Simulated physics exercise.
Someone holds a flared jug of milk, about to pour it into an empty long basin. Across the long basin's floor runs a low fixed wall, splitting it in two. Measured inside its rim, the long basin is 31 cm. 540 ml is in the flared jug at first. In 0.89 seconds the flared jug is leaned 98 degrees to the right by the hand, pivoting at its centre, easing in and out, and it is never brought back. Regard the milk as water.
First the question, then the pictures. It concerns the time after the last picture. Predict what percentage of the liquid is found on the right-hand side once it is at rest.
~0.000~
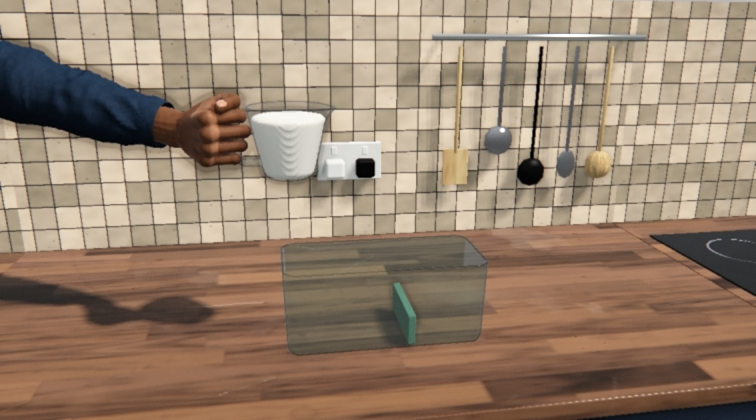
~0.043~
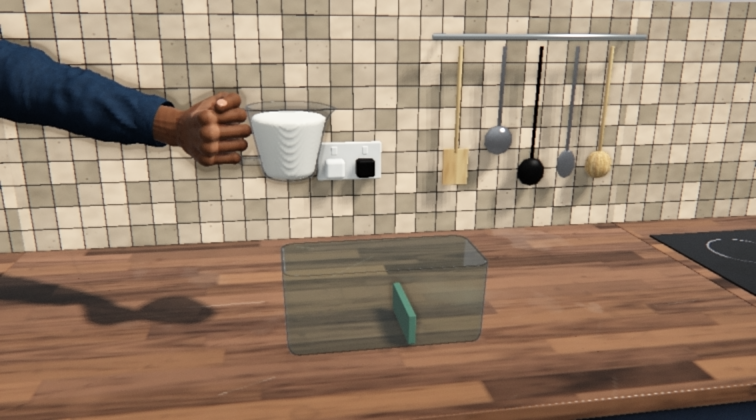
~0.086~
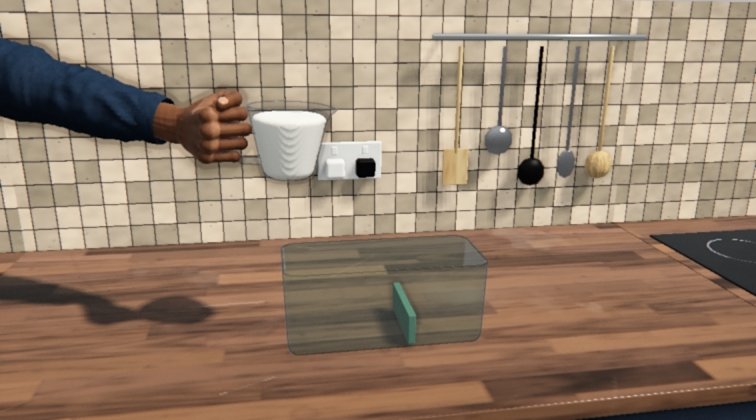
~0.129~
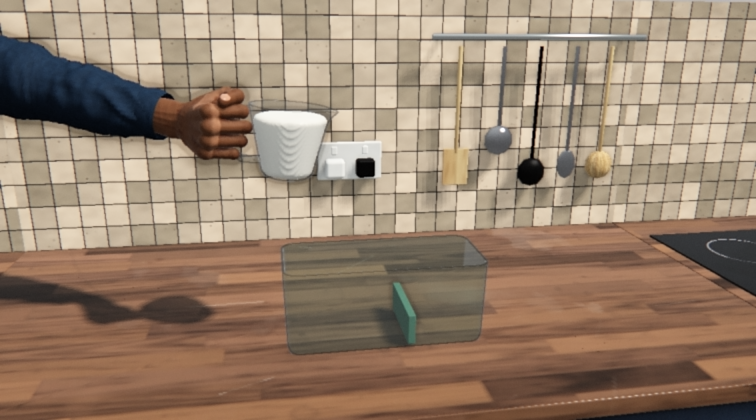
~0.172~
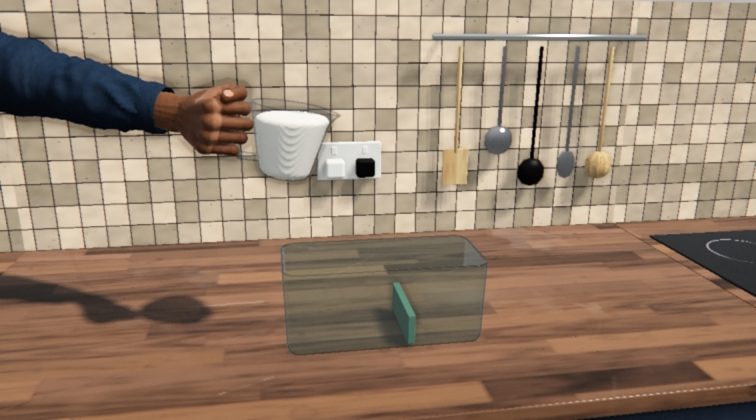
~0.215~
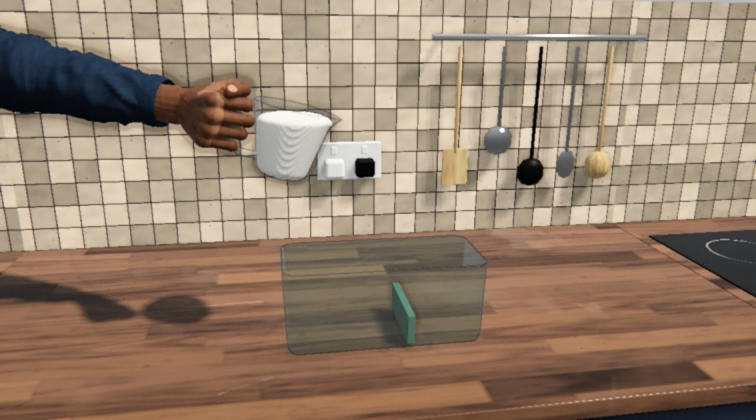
About 7 % is on the right.
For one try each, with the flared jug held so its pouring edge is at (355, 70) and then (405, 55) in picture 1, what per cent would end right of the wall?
70 per cent first, 60 per cent second.
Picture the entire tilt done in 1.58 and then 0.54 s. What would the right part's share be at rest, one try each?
In turn about 10 and 5 per cent.
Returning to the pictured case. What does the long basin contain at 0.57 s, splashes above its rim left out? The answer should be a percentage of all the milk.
Near 6 in a hundred.
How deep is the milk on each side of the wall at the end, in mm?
I'd expect close to 20 mm on the left and close to 2 mm on the right.
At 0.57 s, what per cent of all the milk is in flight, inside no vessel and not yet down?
It comes to roughly 30 per cent.
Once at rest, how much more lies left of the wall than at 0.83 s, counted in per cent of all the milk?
About 30 percent.
Then, 0.57 s in, the tilt is 70° and 65 per cent is still to pour, 6 is left of the wall and 0 right of it.
Then, 0.83 s in, the tilt is 97° and 13 per cent is still to pour, 58 is left of the wall and 5 right of it.
Then, 1.10 s in, the tilt is 98° and 1 per cent is still to pour, 86 is left of the wall and 6 right of it.
Then, 1.39 s in, the tilt is 98° and 0 per cent is still to pour, 88 is left of the wall and 7 right of it.
Finally, 88 per cent lies left of the wall, 7 right of it and 4 outside.
